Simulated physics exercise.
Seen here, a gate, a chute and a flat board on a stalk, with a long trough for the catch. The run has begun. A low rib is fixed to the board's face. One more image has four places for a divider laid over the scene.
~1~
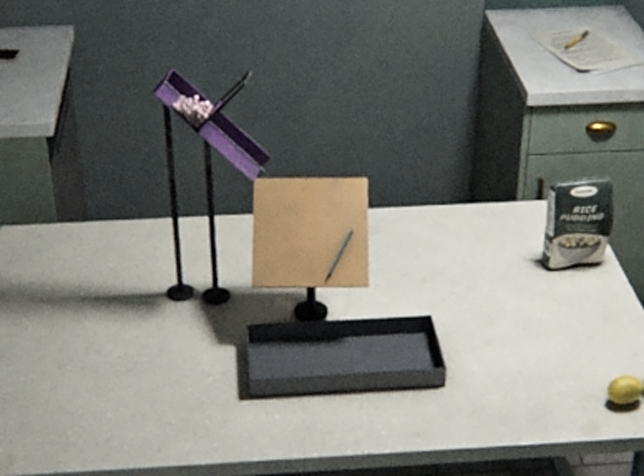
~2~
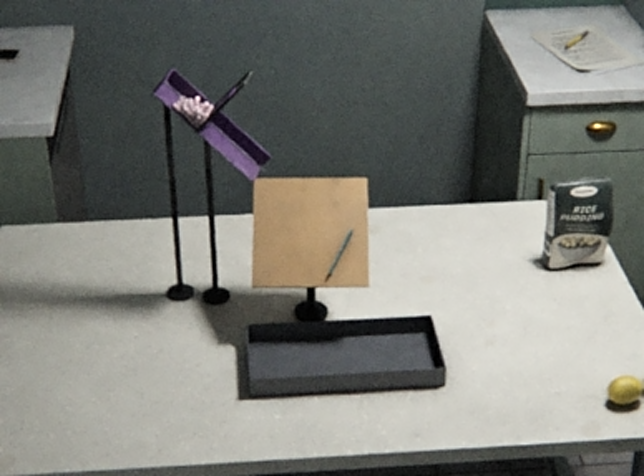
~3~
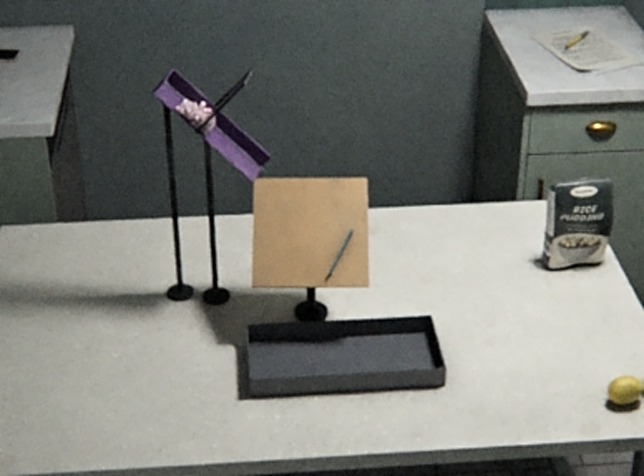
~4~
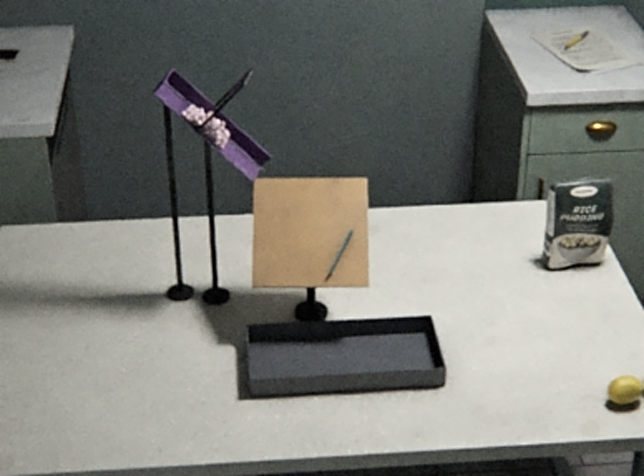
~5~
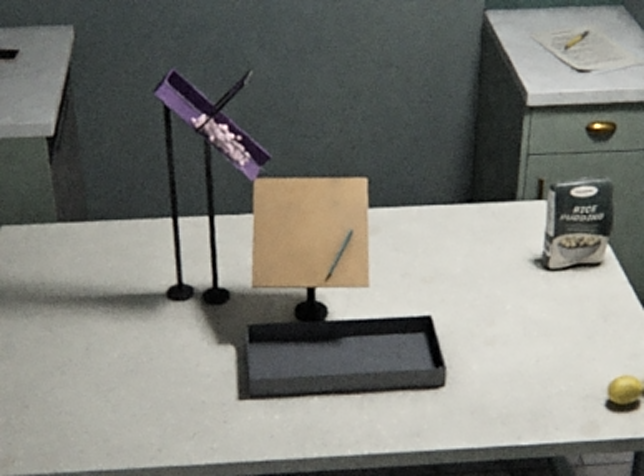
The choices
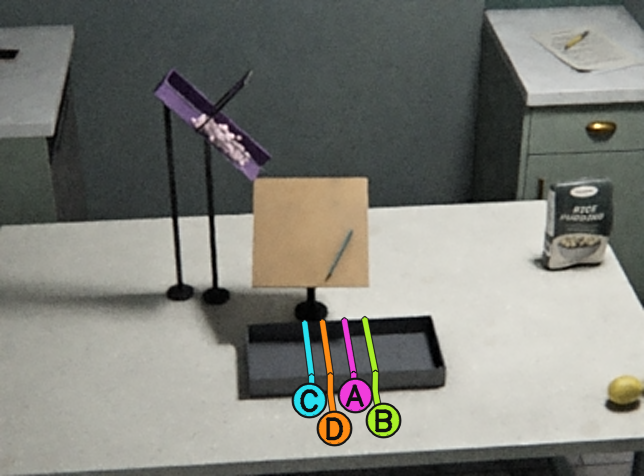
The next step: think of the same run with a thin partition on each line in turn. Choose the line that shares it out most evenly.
Go for C.
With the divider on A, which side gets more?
The left side.
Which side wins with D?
More lands on the left.
On the marked copy, line A crosses the front rim at (353, 373); line B crosses the front rim at (375, 372); line C crosses the front rim at (311, 375); line D crosses the front rim at (330, 374).
With A, of what is caught, nearly all on the left of the divider, a small part on the right.
With B, of what is caught, all on the left of the divider, none on the right.
With C, of what is caught, about a third on the left of the divider, about two thirds on the right.
With D, of what is caught, most on the left of the divider, a small part on the right.
